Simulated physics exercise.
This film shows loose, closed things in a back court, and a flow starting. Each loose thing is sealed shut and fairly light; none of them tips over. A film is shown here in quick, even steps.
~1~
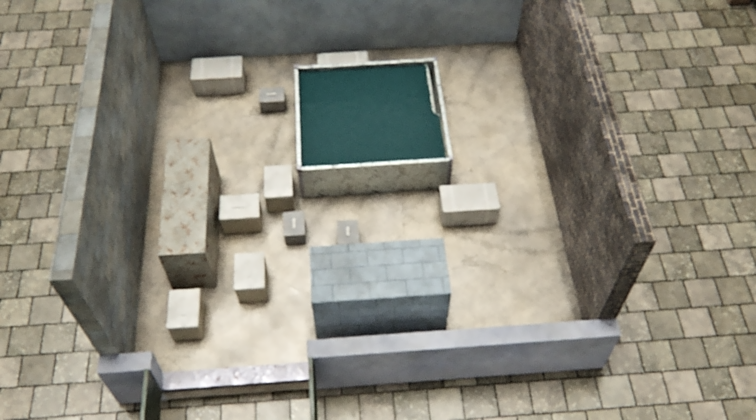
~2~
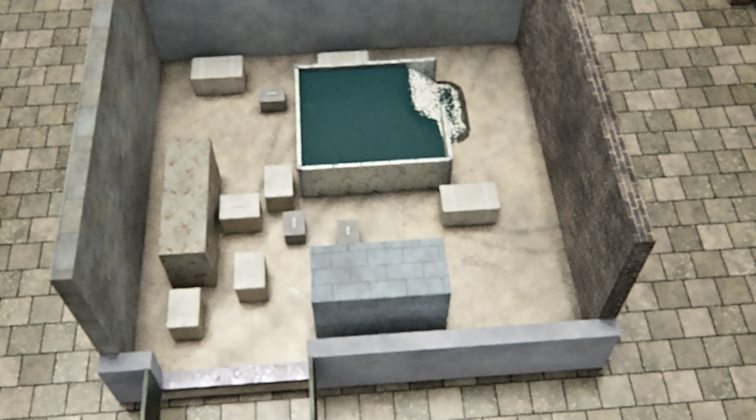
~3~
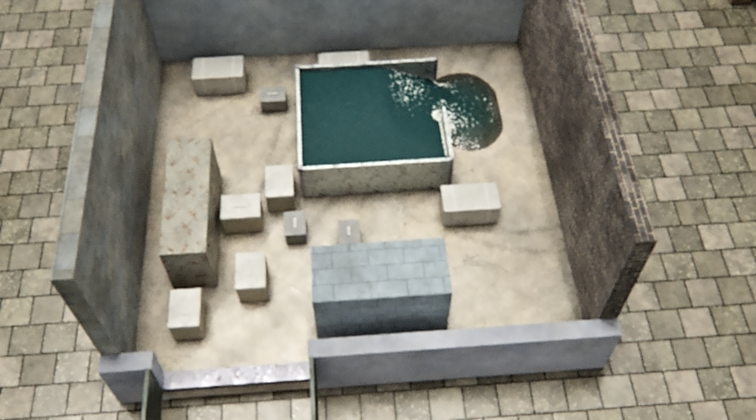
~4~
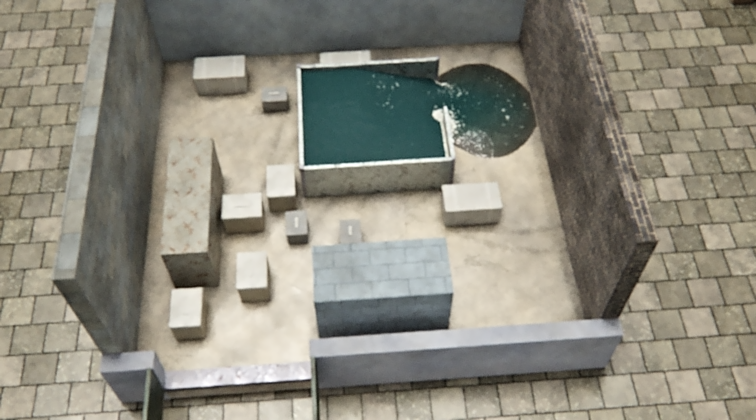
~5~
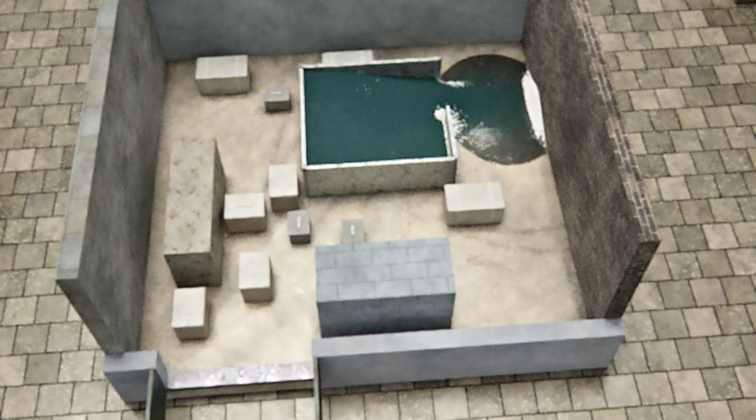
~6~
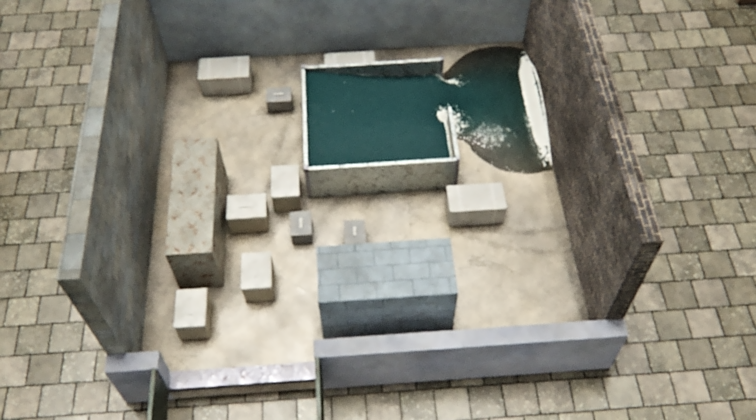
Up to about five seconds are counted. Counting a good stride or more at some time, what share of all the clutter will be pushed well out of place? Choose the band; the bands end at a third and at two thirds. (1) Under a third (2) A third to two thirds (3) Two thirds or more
Under a third.
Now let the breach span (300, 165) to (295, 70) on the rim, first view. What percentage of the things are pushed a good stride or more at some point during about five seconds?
That works out to some 60 %.
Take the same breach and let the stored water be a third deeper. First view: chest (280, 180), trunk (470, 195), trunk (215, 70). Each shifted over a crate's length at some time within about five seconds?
Note, listed order: Didn't cover it / covered it / covered it.
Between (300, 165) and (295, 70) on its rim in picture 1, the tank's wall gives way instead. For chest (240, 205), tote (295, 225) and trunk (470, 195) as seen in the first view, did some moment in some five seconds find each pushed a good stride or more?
Went past that, fell short, fell short.
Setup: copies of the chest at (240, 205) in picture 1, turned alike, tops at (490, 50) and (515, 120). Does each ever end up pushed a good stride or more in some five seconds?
Listed in order: Shoved clear, then shoved clear.
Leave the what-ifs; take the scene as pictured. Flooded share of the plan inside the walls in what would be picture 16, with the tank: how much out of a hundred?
Something like 35 in a hundred.
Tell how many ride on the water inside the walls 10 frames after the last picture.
Counting them up gives 0.
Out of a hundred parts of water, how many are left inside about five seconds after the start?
Roughly 100 in a hundred.
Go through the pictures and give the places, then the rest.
The first frame shows a trunk at (217, 68) rests on the ground; a chest at (239, 206), on the bottom; 0 of 10 have shifted.
The second frame shows a trunk at (217, 67), on the bottom; a chest at (239, 206), on the bottom; 0 of 10 have shifted.
The third frame shows a trunk at (218, 67), on the bottom; a chest at (240, 206) rests on the ground; 0 of 10 have shifted.
The fourth frame shows a trunk at (219, 67), on the bottom; a chest at (242, 206), on the bottom; 0 of 10 have shifted.
The fifth frame shows a trunk at (222, 67), on the bottom; a chest at (244, 205), on the bottom; 0 of 10 have shifted.
The sixth frame shows a trunk at (224, 68), on the bottom; a chest at (246, 206), on the bottom; 0 of 10 have shifted.
A moment on, 0 of 10 are well off their spots; 0 afloat.
Next, 0 of 10 are well off their spots; 0 afloat.
Later, 1 of 10 are well off their spots; 0 afloat.
In the end, 1 of 10 are well off their spots, and 1 have been at some point; 0 afloat.
